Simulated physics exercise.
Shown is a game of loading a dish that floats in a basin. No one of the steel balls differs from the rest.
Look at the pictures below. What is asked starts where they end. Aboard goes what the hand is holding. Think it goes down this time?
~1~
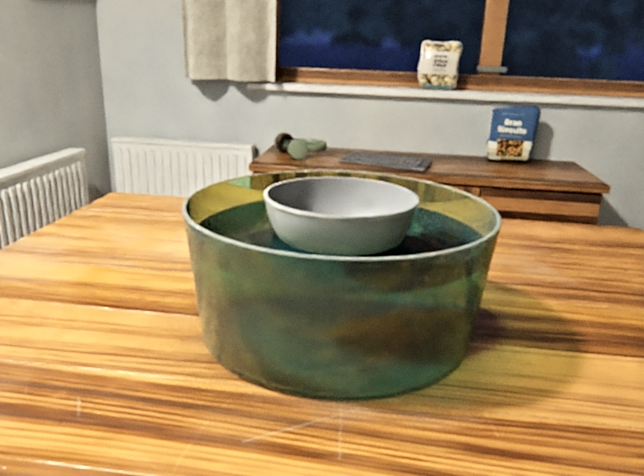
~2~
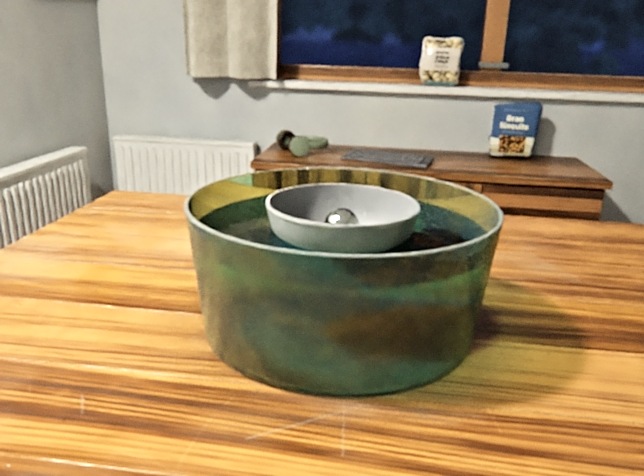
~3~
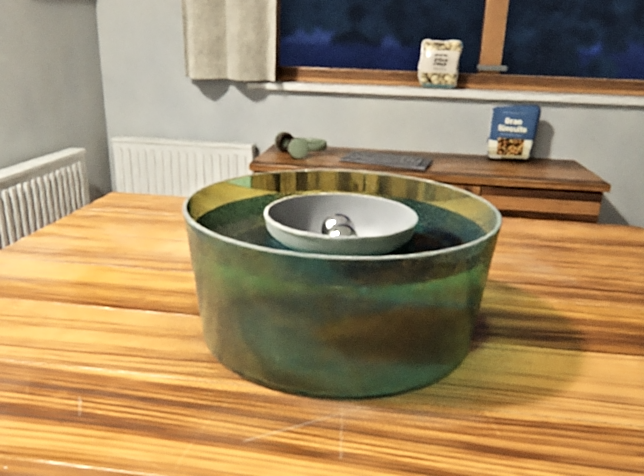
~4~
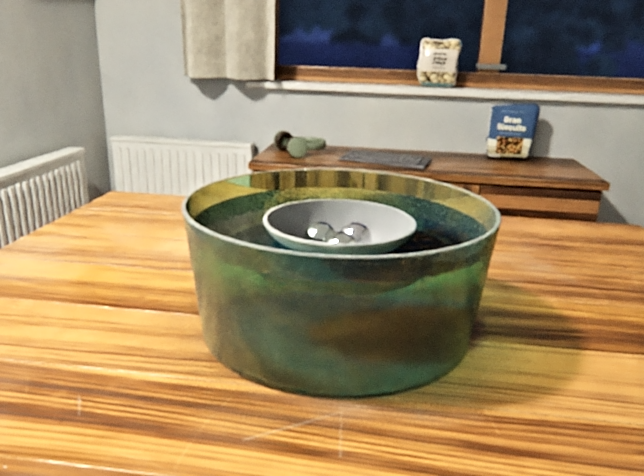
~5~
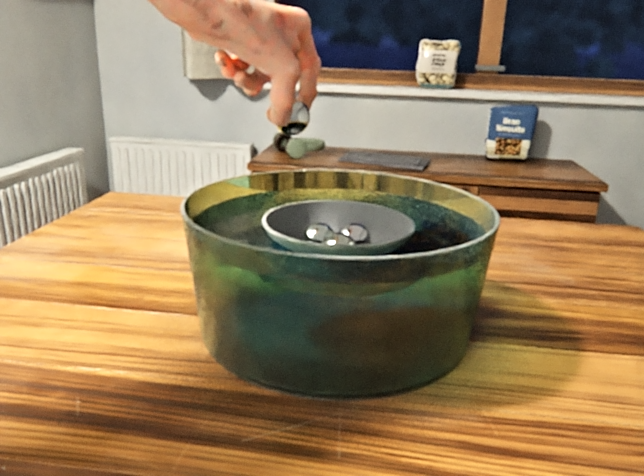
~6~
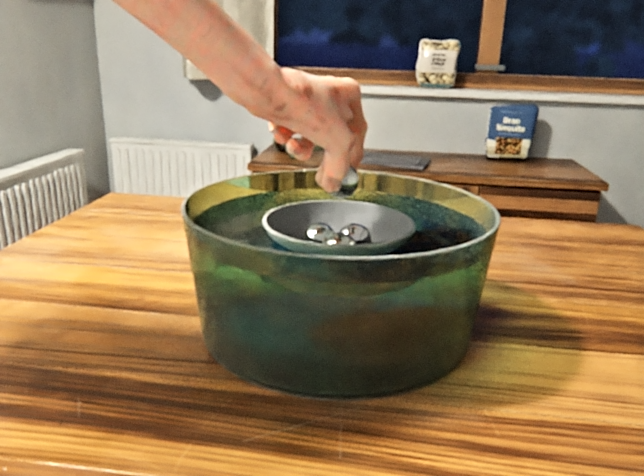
Yes, down it goes.
Next, the steel ball is in and the dish dips.
After that, water pours in over its edge.
Finally, the dish lies on the bottom with its load.
